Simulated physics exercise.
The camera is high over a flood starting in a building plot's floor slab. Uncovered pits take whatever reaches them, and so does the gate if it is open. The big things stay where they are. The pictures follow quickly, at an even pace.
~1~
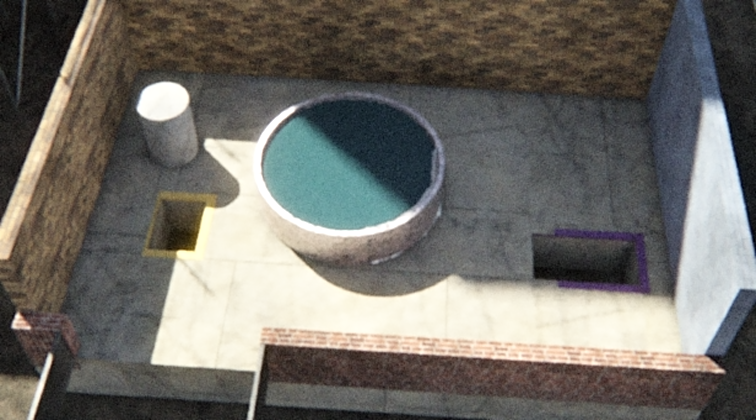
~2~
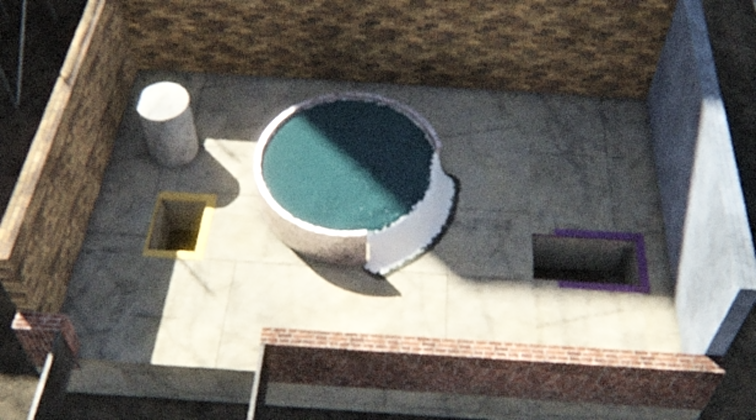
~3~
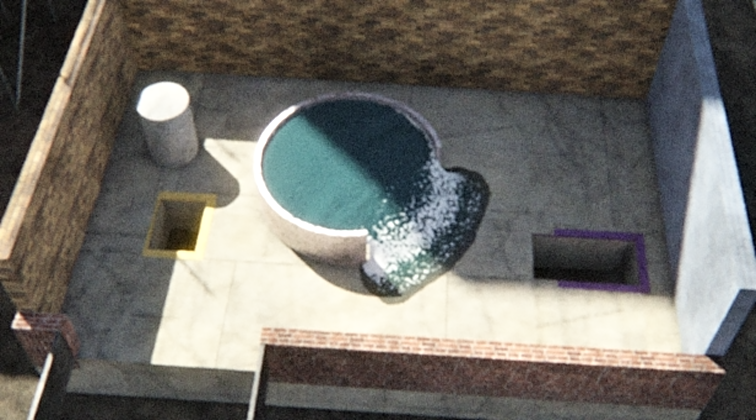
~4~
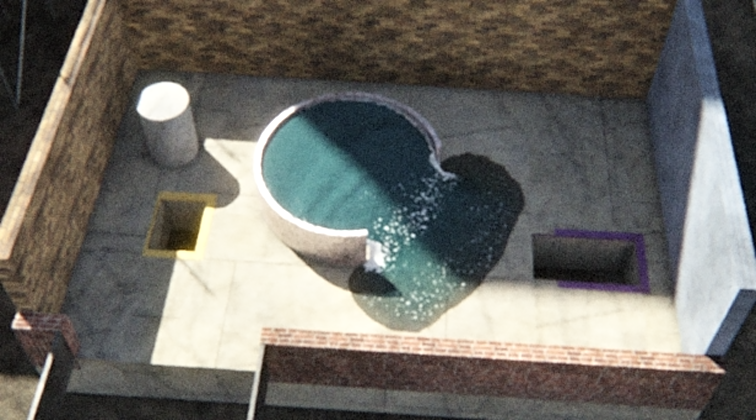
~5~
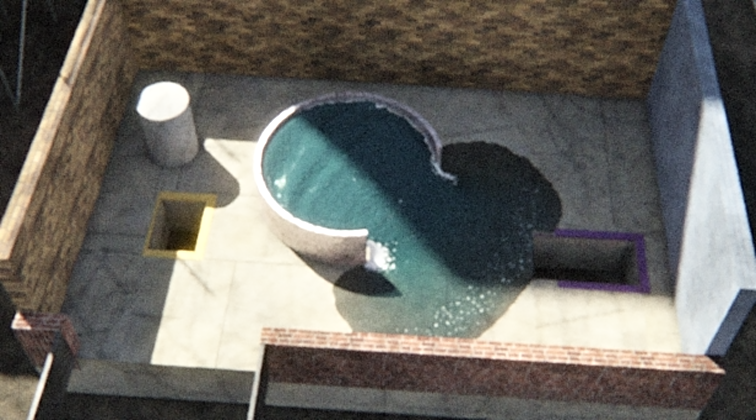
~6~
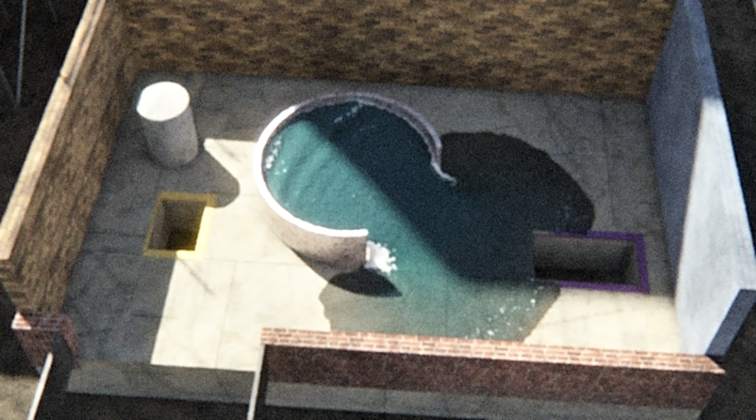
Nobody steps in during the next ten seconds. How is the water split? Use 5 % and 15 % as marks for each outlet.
In the end: The gate takes under 5 %; the purple pit takes over 15 %; the yellow pit takes under 5 %.
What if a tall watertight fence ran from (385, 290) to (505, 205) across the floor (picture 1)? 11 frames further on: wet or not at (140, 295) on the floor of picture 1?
Verdict: Dry.
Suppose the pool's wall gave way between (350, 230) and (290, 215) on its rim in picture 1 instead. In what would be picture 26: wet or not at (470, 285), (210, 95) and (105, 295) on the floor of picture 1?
One after the other: Awash, not flooded, wet.
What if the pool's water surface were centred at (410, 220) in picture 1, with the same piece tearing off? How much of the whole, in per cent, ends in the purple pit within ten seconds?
Parts in a hundred: Purple 65.
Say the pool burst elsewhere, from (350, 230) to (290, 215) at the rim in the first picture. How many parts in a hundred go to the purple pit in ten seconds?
Per cent: Purple 12.
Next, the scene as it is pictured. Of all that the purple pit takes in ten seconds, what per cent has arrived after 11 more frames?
Some 20 per cent.
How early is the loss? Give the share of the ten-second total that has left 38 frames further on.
I make it 70 per cent.
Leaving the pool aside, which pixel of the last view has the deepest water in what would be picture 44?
Near (646, 146).
A moment on, water covers 35 % of the floor; the gate 0 %, the purple pit 5 %, the yellow pit 0 %.
Next, water covers 40 % of the floor; the gate 0 %, the purple pit 11 %, the yellow pit 0 %.
Then, water covers 45 % of the floor; the gate 0 %, the purple pit 24 %, the yellow pit 0 %.
Later, water covers 60 % of the floor; the gate 0 %, the purple pit 43 %, the yellow pit 0 %.
In the end, water covers 85 % of the floor; the gate 1 %, the purple pit 58 %, the yellow pit 1 %.
